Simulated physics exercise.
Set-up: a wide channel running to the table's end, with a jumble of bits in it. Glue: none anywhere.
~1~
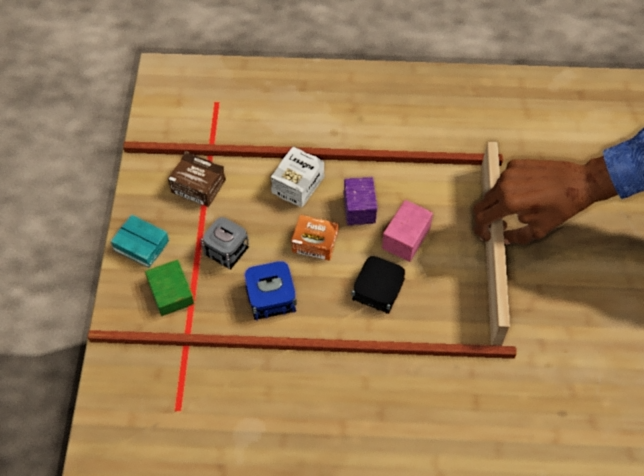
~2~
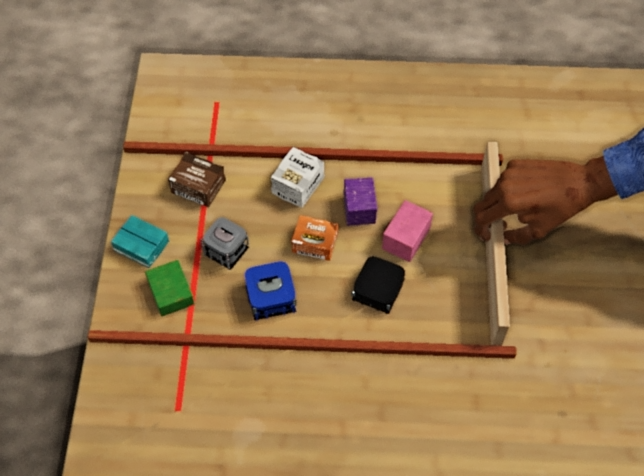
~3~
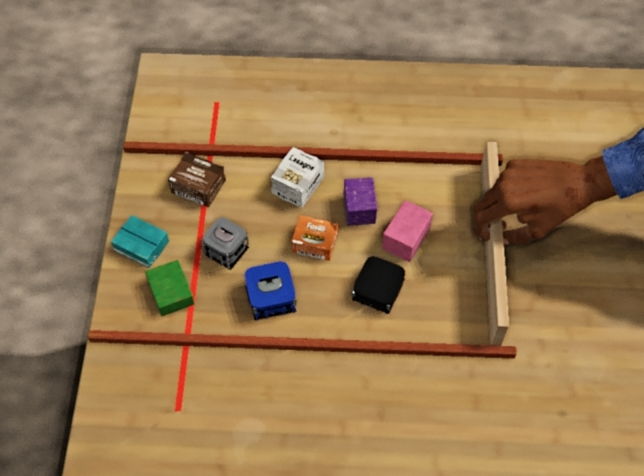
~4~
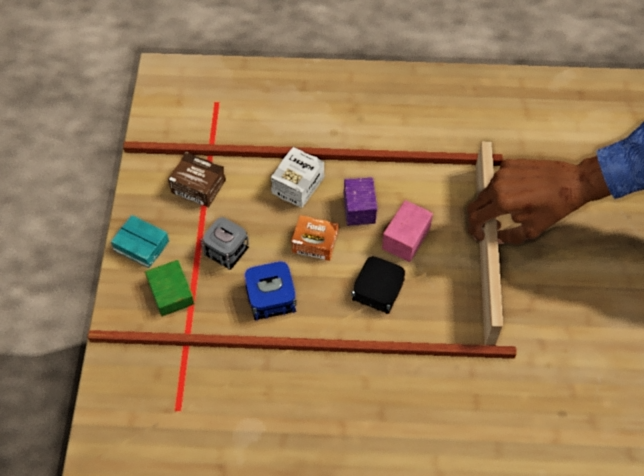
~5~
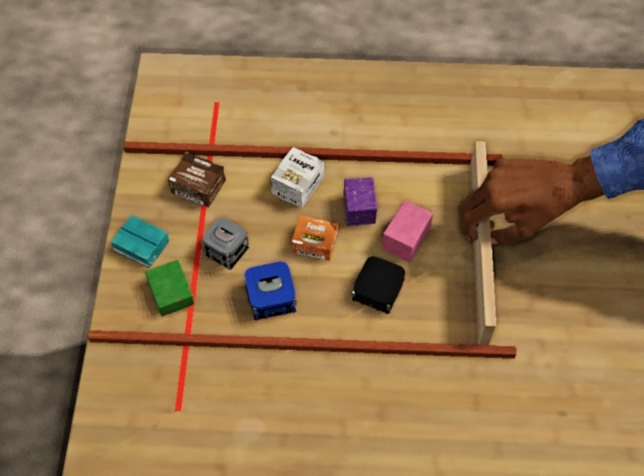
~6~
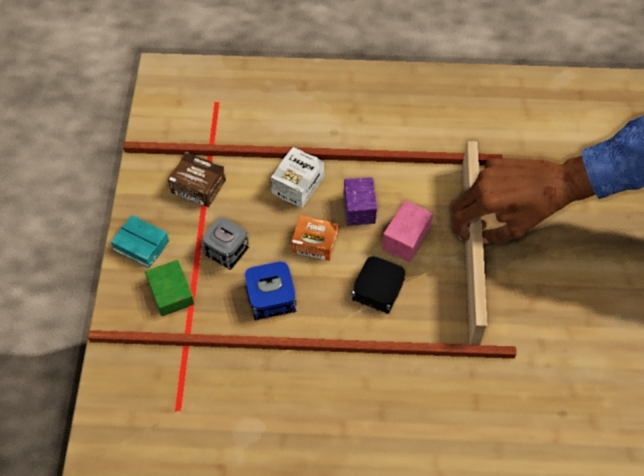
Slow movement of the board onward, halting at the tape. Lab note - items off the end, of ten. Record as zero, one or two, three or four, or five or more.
Most likely the sweep will knock off one or two.
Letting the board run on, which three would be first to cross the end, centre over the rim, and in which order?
Order: Turquoise box, then green block, then grey case.
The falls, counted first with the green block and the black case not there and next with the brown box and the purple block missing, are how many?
Count of fallen: 1 / 2.
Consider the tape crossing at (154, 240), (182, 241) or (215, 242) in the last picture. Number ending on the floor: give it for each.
Per try: 6; 3; 1.
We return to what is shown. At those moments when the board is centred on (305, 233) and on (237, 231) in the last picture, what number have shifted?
The first count is 7, and then it's 10.
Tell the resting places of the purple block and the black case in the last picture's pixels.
Roughly (185, 190), and the other roughly (173, 282).
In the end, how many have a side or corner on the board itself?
That makes 4.
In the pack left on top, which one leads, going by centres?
I'd go with the grey case.
Early on, none off yet; turquoise box at rest near (140, 241); green block at rest near (170, 288); brown box at rest near (197, 179).
Finally, the number that fall off is one or two; lost, green block and turquoise box.
